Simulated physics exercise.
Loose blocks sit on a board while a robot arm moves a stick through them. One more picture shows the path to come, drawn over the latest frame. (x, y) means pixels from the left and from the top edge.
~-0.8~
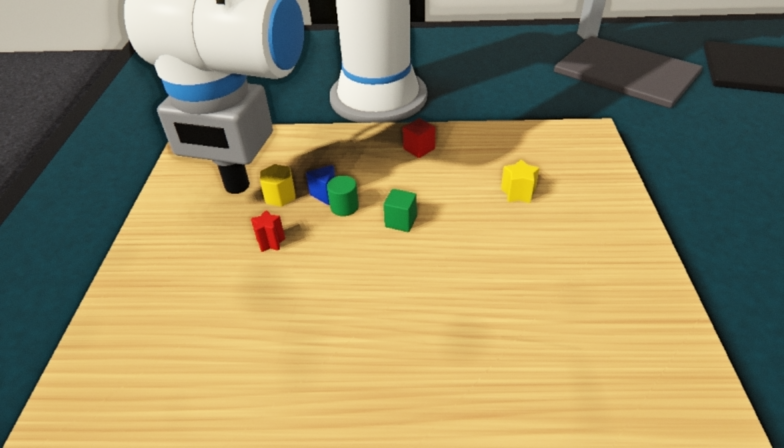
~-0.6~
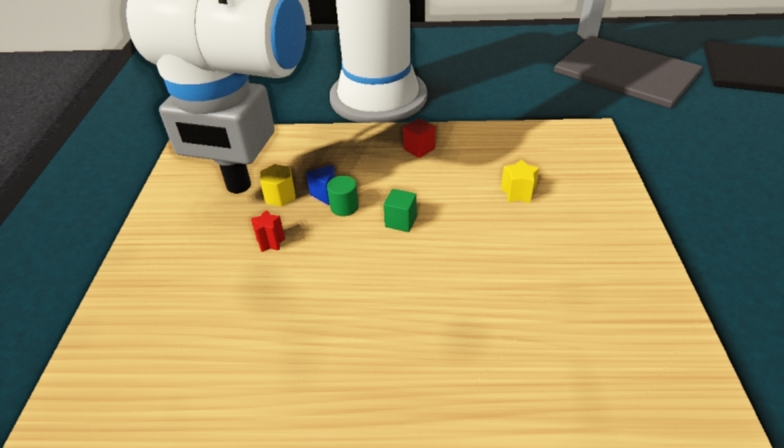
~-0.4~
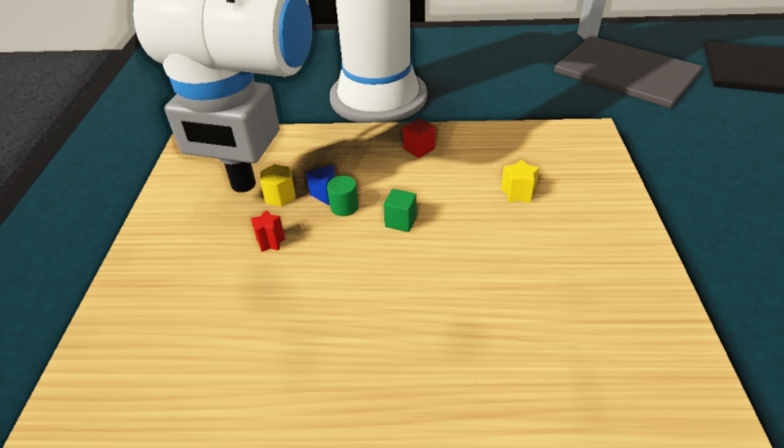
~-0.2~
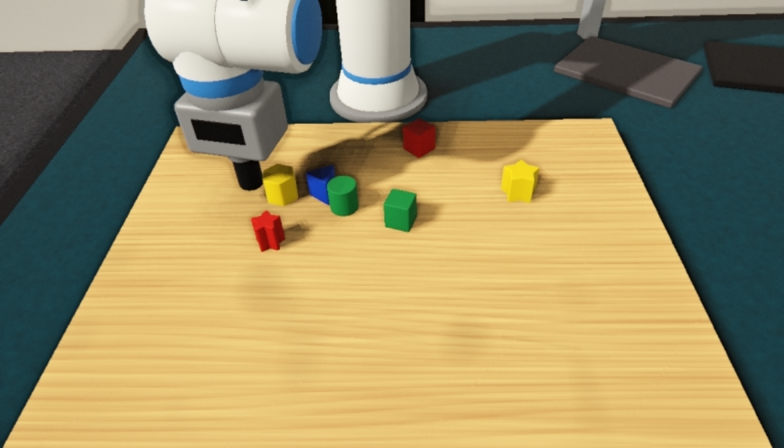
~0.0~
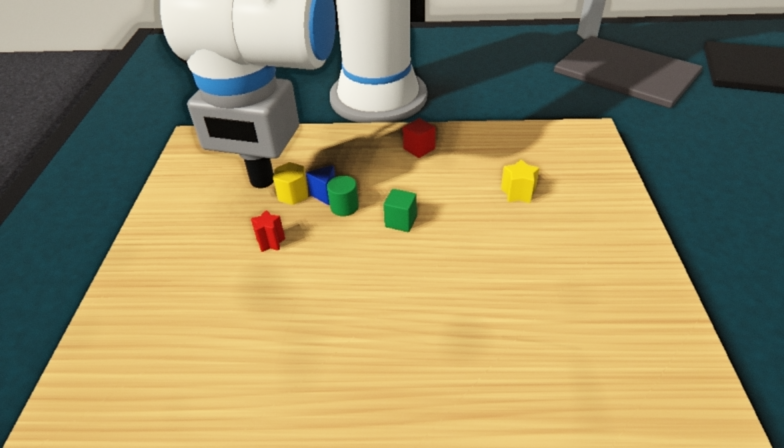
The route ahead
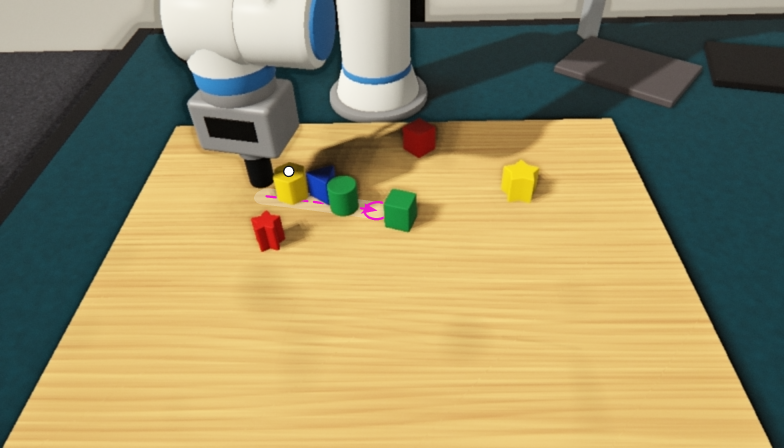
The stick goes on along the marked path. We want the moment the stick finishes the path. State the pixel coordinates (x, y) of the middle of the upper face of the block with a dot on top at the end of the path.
It should be at (334, 164) by then.
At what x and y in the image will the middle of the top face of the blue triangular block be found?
Around (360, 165).
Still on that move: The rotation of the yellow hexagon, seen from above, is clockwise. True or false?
The statement is false.
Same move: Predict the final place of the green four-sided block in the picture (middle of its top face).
The centre of its top face lies at (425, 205).
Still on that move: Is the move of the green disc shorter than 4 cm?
My answer is no.
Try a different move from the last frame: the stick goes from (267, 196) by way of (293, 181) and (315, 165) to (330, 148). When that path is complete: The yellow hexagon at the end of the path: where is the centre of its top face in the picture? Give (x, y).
My best guess is (332, 152).
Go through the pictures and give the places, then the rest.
Stick tip at (238, 187); block tops, yellow hexagon at (275, 173); blue triangular block at (322, 173); green disc at (342, 184); green four-sided block at (400, 198), in the first picture.
Stick at (239, 187); blocks unchanged, in the second picture.
Stick at (244, 186); blocks unchanged, in the third picture.
Stick at (252, 184); yellow hexagon at (278, 173), in the fourth picture.
Stick at (263, 182); yellow hexagon at (289, 171); blue triangular block at (322, 173); green disc at (342, 184); green four-sided block at (400, 198), in the fifth picture.
Path on the board, from (267, 196) to (377, 211); the dot is on the yellow hexagon.
What follows on the original path. One third of the way, stick at (301, 186); yellow hexagon at (322, 165), turned 40° anticlockwise; blue triangular block at (345, 168), turned 65° clockwise.
Two thirds of the way, stick at (338, 191); yellow hexagon at (334, 164), turned 70° anticlockwise; blue triangular block at (360, 165), turned 65° clockwise; green disc at (362, 187).
At the end, stick at (376, 196); yellow hexagon at (334, 164), turned 70° anticlockwise; blue triangular block at (360, 165), turned 65° clockwise; green disc at (402, 193); green four-sided block at (425, 205), turned 25° clockwise.
